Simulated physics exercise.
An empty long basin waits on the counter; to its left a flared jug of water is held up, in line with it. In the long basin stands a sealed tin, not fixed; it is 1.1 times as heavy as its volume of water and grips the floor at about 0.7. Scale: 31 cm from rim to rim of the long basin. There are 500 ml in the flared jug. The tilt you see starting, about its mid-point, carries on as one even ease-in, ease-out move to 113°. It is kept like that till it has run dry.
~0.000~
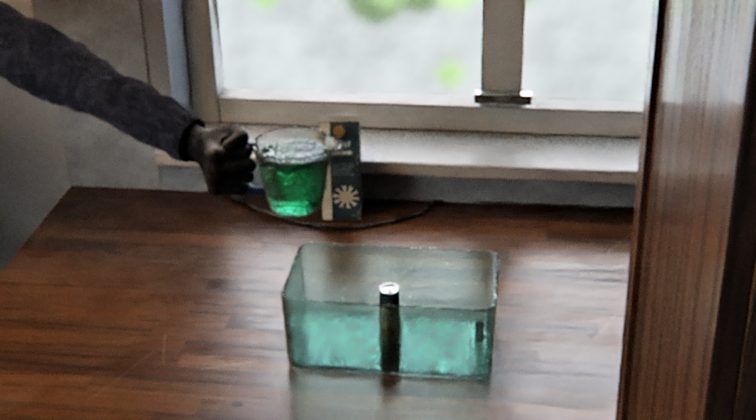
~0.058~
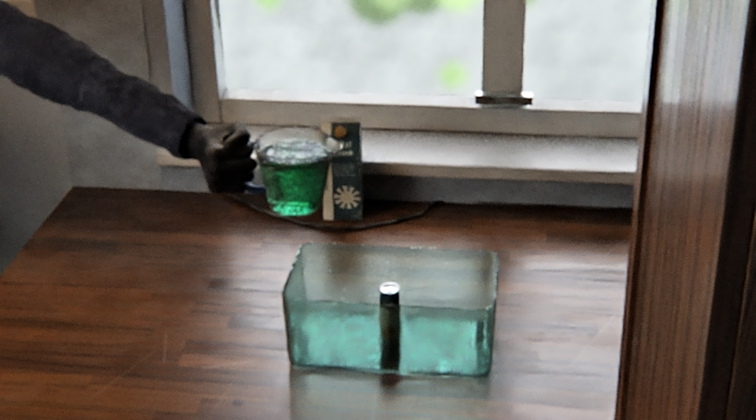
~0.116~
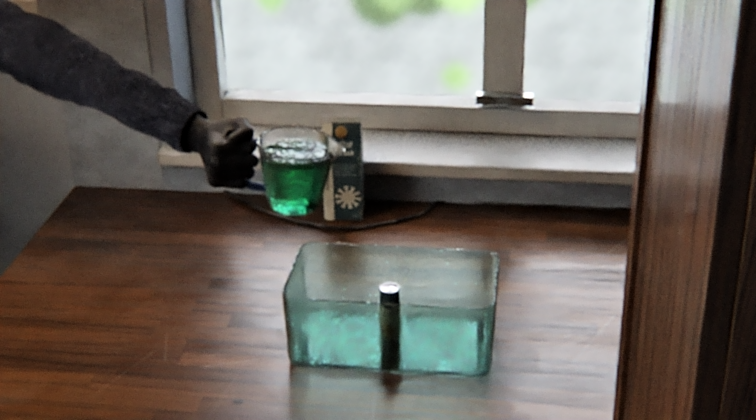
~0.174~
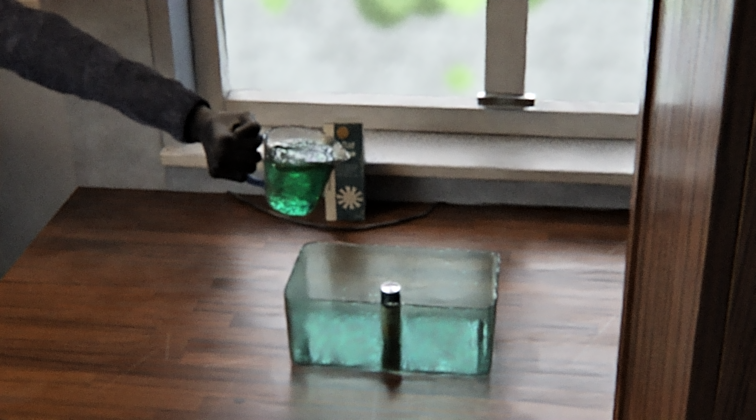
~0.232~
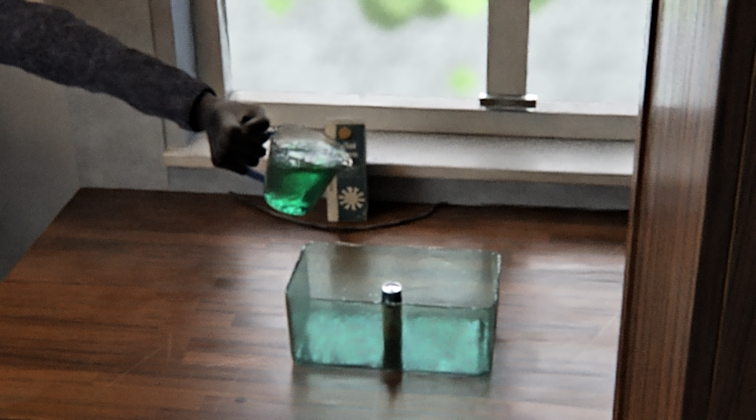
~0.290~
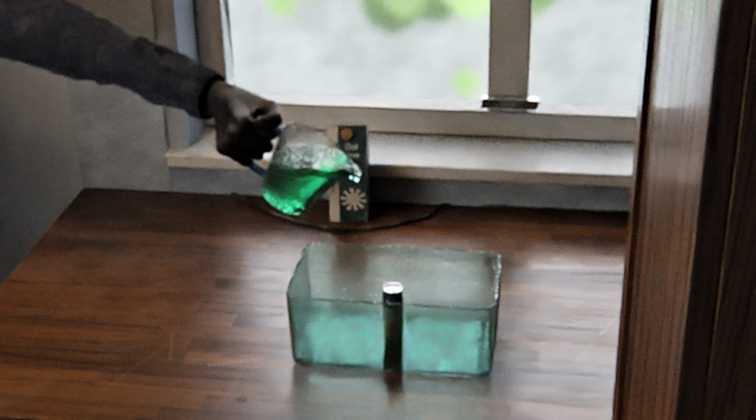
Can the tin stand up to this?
The tin goes over.
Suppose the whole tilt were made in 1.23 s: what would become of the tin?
The tin falls.
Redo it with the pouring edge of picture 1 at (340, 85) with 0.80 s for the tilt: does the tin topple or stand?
Then it stays up.
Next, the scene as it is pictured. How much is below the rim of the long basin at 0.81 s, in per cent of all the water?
Some 92 per cent.
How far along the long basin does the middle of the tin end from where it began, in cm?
About 9.0 cm.
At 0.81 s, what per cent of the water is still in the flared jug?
Near 2 in a hundred.
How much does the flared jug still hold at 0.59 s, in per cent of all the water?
About 38 per cent.
Then, 0.59 s in, the tilt is 95° and 37 per cent is still to pour; the tin stands where it began.
Then, 0.81 s in, the tilt is 113° and 2 per cent is still to pour; the tin leans 7°.
Then, 1.05 s in, the tilt is 113° and 0 per cent is still to pour; the tin lies on its side.
Then, 1.30 s in, the tilt is 113° and 0 per cent is still to pour; the tin lies on its side.
Finally, the tin lies on its side.
